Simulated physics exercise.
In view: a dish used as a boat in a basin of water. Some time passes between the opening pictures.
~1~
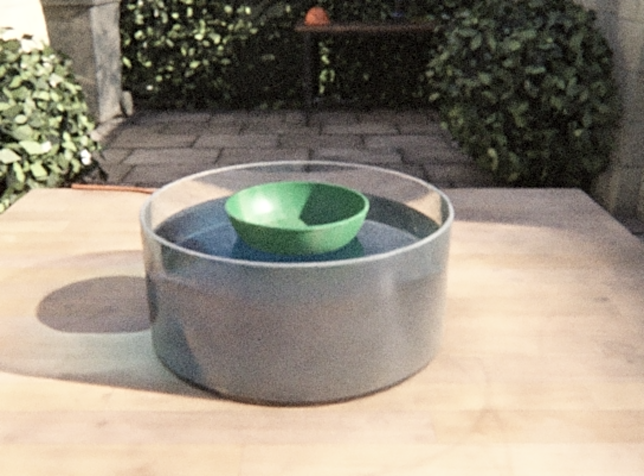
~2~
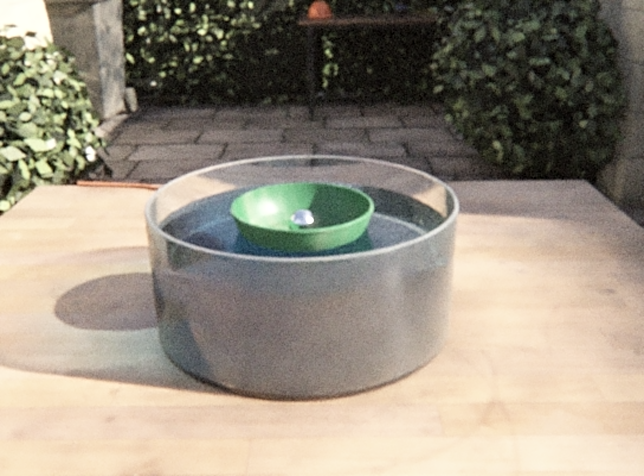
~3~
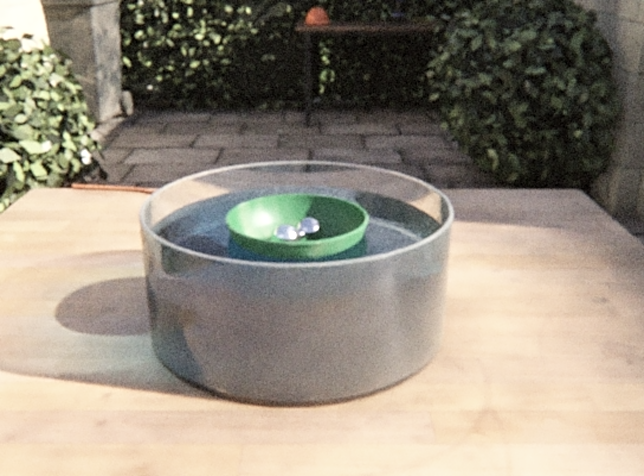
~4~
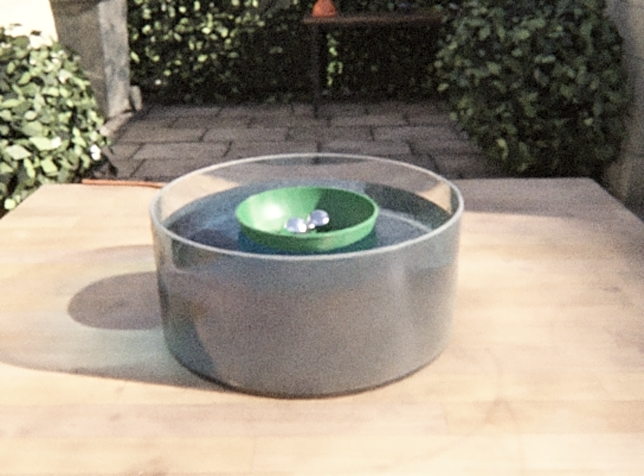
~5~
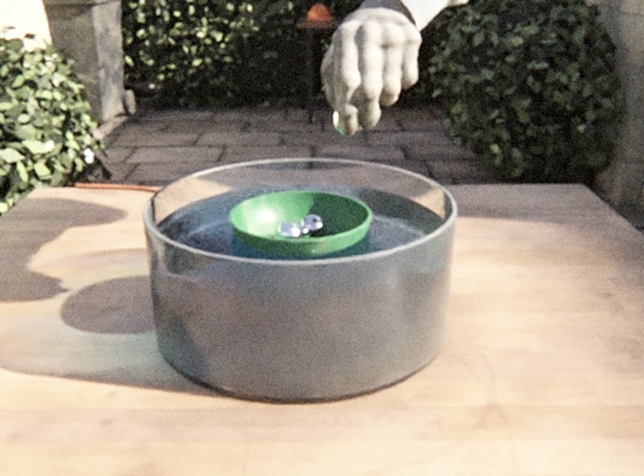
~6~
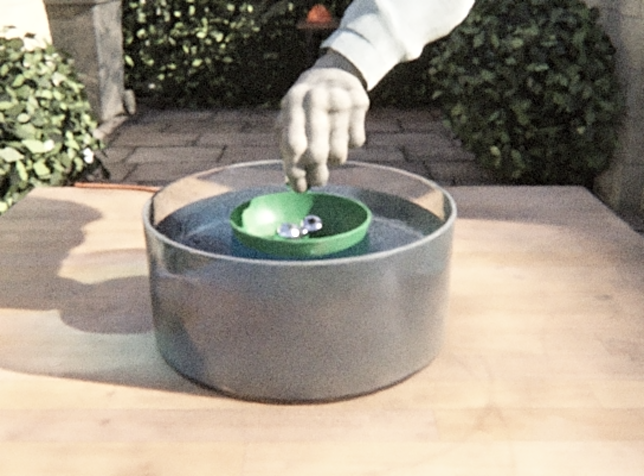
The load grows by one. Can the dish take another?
The dish stays afloat.
A moment on, the steel ball is in and the dish dips.
Further on, it steadies; about a fifth of its side above the surface.
When it is over, the dish floats; about a fifth of its side above the surface.
